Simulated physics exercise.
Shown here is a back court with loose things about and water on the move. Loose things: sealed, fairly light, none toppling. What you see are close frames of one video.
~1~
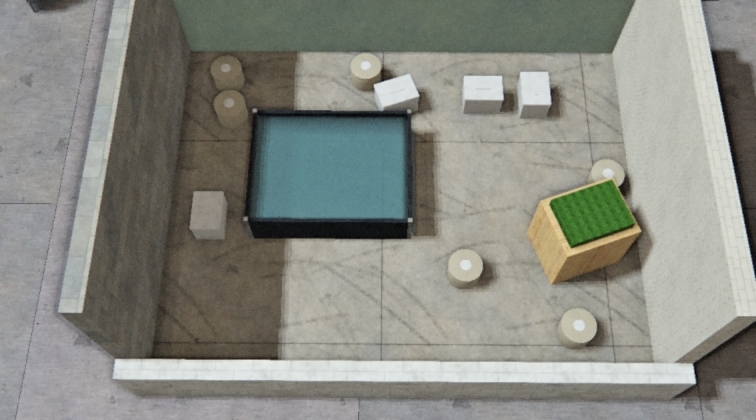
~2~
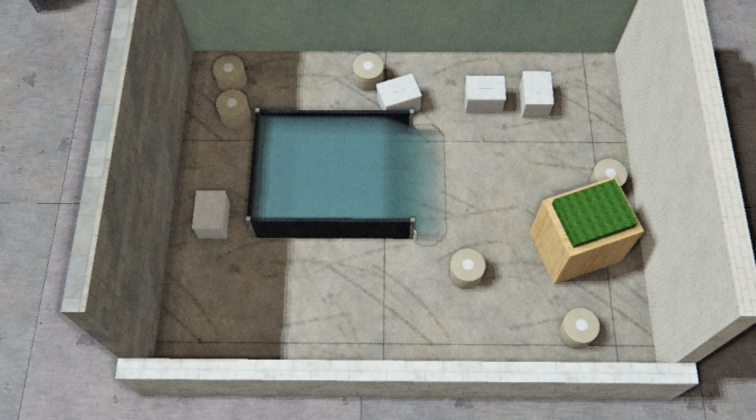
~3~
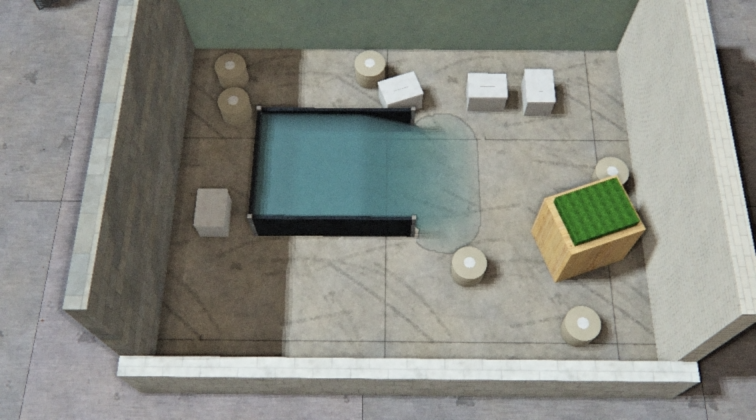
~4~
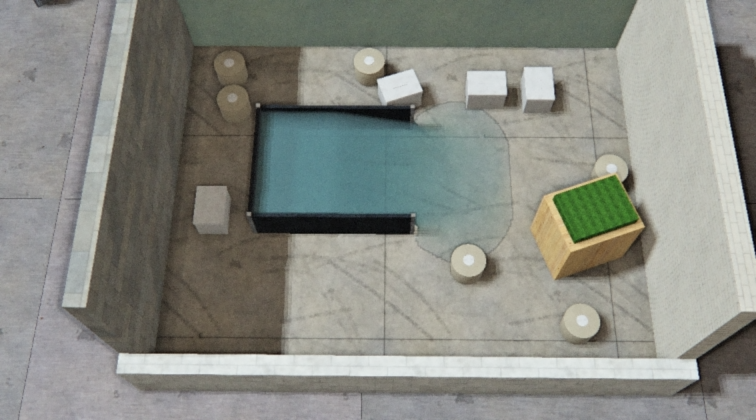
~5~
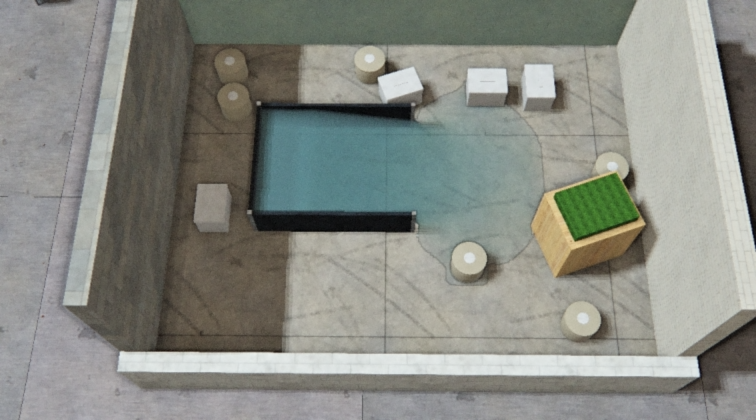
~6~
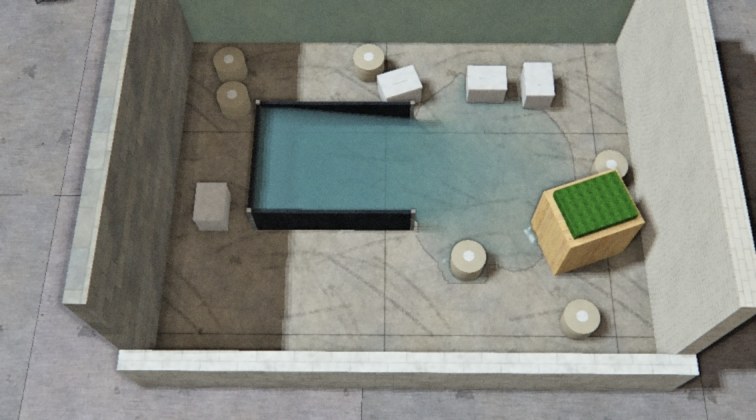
Blue water pours from the right side of a dark tank and spreads across the courtyard floor.
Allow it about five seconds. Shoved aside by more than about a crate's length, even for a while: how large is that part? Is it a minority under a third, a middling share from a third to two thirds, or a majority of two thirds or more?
A third to two thirds.
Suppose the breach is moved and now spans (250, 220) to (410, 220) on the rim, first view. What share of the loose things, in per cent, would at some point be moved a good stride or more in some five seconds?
My figure is about 30 %.
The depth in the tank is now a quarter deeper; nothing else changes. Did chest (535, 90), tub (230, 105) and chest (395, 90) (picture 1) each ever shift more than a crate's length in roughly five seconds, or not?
Well, in sequence: Carried that far, not carried that far, carried that far.
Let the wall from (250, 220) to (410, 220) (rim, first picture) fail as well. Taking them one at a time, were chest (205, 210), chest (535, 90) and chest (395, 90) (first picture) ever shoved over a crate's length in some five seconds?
One after another: Goes the distance, then never gets that far, then never gets that far.
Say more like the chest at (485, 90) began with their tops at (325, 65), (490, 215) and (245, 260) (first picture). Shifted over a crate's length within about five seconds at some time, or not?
Listed in order: Hardly budges, displaced, then hardly budges.
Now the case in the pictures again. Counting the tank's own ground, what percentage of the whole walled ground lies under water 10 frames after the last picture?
Estimate: Close to 50 in a hundred.
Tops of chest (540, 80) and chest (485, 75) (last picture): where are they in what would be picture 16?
The first top is close to (604, 34) and the second close to (517, 38).
A moment on, 0 of 10 are well off their spots; 0 afloat.
Next, 2 of 10 are well off their spots; 3 afloat.
Later, 2 of 10 are well off their spots; 3 afloat.
In the end, 5 of 10 are well off their spots, and 5 have been at some point; 4 afloat.
